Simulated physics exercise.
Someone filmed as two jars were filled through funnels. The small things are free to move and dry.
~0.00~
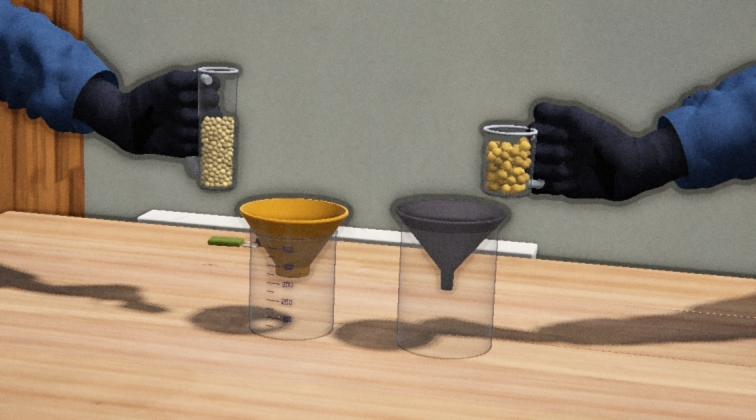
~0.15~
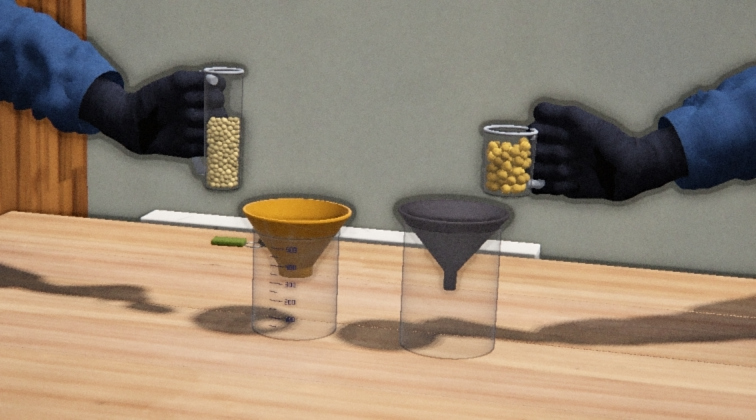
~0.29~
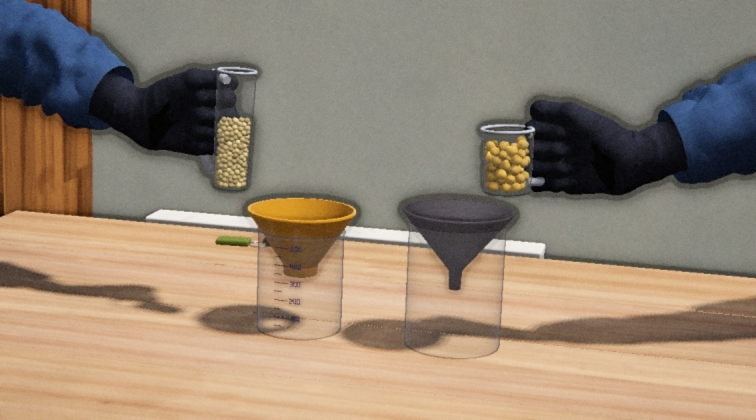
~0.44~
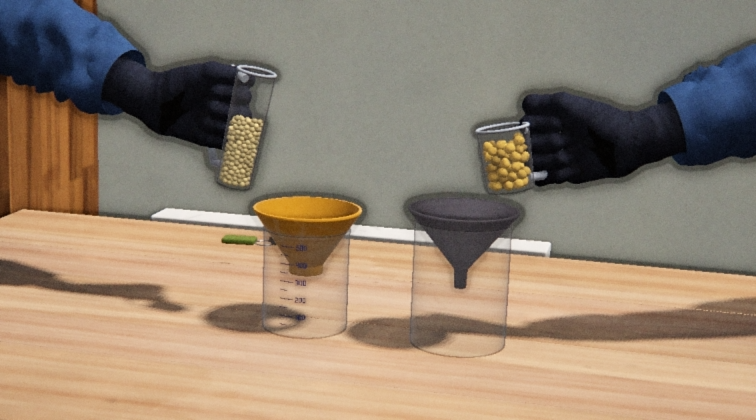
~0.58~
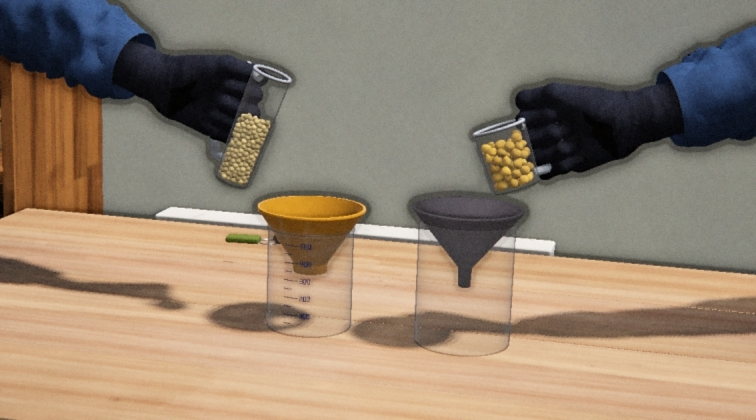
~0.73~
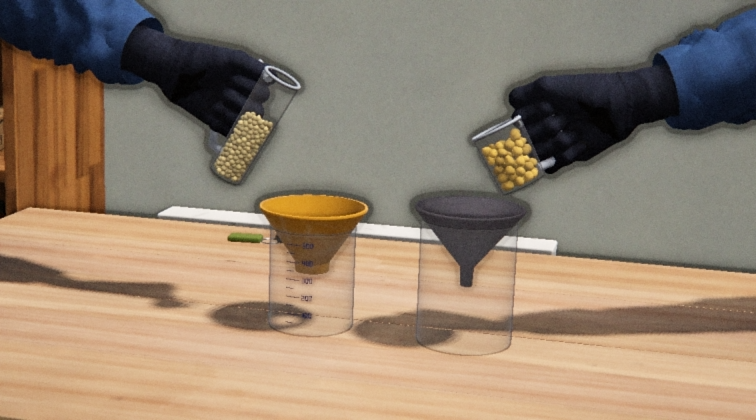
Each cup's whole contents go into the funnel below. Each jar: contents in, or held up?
Left - in, right - held up.
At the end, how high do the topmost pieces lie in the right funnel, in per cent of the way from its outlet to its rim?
About 85 %.
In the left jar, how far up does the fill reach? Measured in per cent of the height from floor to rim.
Estimate: About 15 per cent.
After 1.35 s, left, all still in the cup; right, all still in the cup.
After 1.90 s, left, nearly all still in the cup, a stray few in or over the funnel; right, nearly all still in the cup, a small part in or over the funnel.
After 2.37 s, left, a small part still in the cup, about a third in or over the funnel, about half down in the jar; right, all in or over the funnel.
By the end (3.5 s), left, all down in the jar; right, all stuck in the funnel, none down in the jar.
